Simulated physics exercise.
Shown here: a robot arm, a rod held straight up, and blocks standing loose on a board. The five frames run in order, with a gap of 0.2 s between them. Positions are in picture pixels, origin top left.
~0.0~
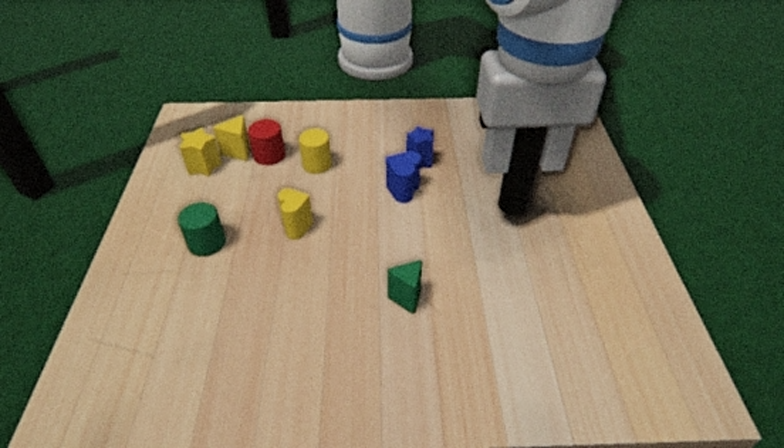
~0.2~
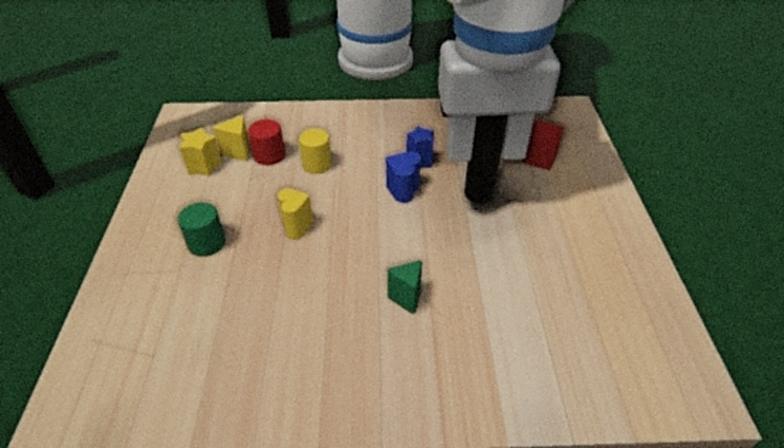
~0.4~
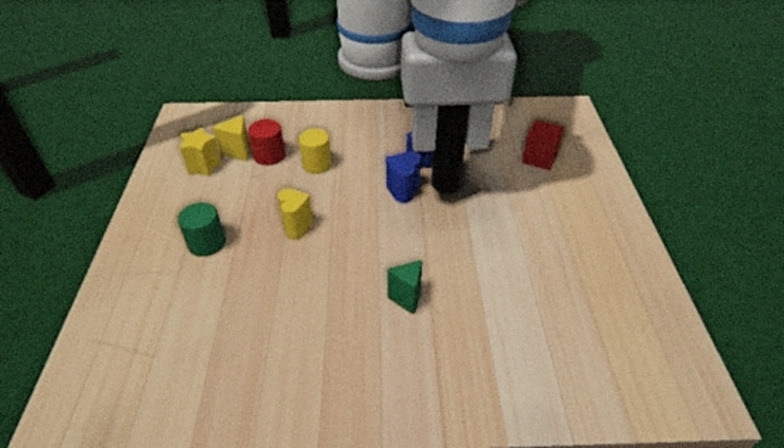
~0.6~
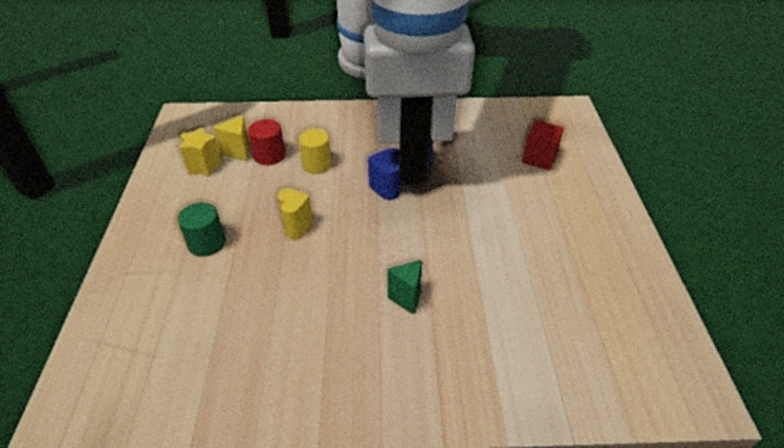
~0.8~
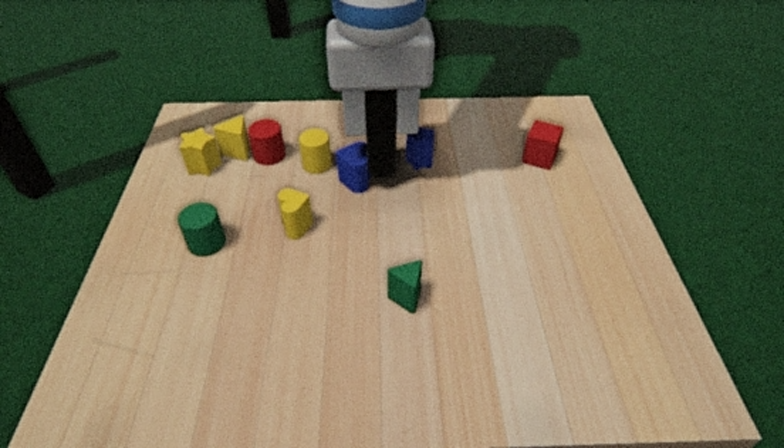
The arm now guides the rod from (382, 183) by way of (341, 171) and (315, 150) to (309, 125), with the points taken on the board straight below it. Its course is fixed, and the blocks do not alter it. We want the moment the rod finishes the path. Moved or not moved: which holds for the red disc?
Its place changes.
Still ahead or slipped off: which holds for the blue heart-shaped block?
The block gets away.
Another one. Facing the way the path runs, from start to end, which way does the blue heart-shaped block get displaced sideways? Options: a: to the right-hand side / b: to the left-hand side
b (to the left-hand side)
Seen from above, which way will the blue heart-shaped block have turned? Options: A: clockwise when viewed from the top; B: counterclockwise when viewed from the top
That would be B.
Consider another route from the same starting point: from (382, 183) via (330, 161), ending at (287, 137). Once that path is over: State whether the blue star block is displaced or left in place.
It barely shifts, if at all.
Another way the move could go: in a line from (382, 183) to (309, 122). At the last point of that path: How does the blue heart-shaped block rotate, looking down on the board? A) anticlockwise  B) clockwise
A - anticlockwise.
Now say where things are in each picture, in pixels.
In the first picture, rod tip at (513, 205); block tops, yellow triangular block at (232, 125); red disc at (264, 127); yellow disc at (314, 137); blue heart-shaped block at (404, 162).
In the second picture, rod at (479, 194); blocks unchanged.
In the third picture, rod at (446, 184); blocks unchanged.
In the fourth picture, rod at (414, 176); blue heart-shaped block at (387, 159).
In the fifth picture, rod at (382, 169); yellow triangular block at (232, 125); red disc at (264, 127); yellow disc at (314, 137); blue heart-shaped block at (355, 153).
What follows on the original path. One third of the way, rod at (339, 157); yellow disc at (297, 131); blue heart-shaped block at (312, 146), turned 20° anticlockwise.
Two thirds of the way, rod at (313, 135); yellow triangular block at (225, 125); red disc at (252, 123); yellow disc at (283, 124); blue heart-shaped block at (300, 143), turned 50° anticlockwise.
At the end, rod at (308, 111); yellow triangular block at (223, 124); red disc at (250, 123); yellow disc at (282, 122); blue heart-shaped block at (300, 143), turned 50° anticlockwise.
